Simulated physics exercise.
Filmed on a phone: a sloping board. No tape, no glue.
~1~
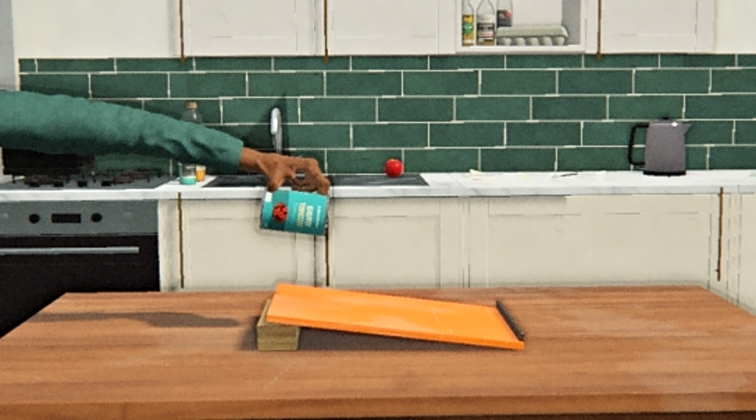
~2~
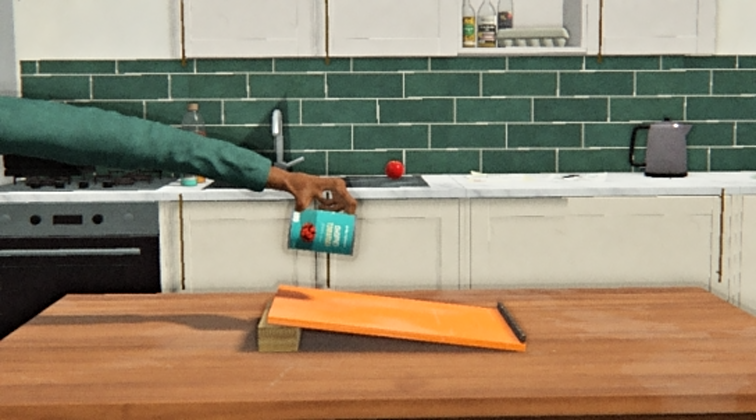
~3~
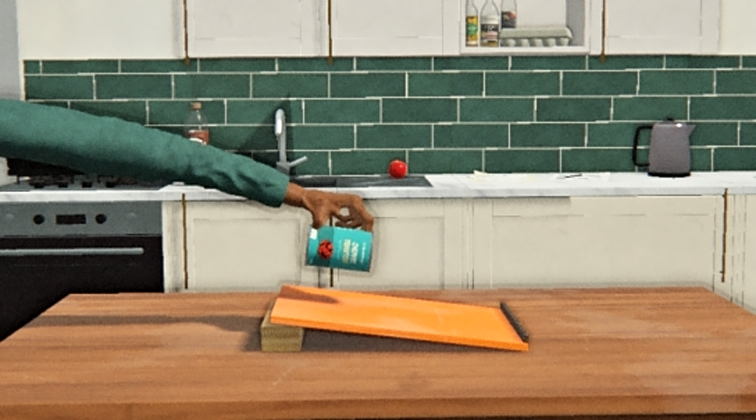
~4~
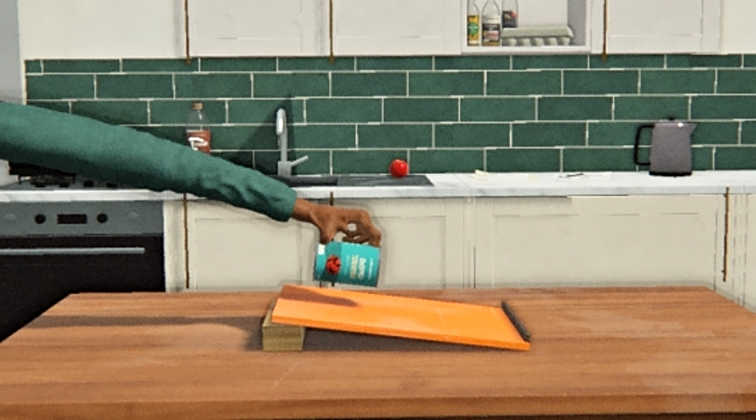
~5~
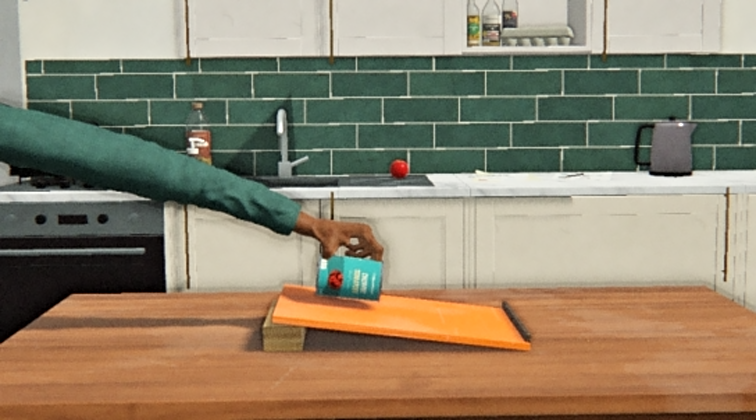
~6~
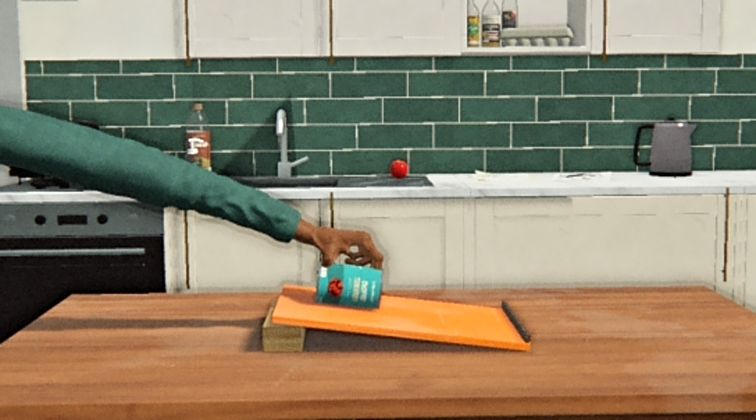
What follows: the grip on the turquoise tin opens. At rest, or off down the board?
In the end the turquoise tin remains at rest.
Then, 0.30 s later than the last frame, all is still.
Then, 0.70 s later than the last frame, turquoise tin resting near (349, 286).
When it is over, it is as before. End places, in pixels of the last picture, turquoise tin near (350, 286). The turquoise tin stays where it is put.
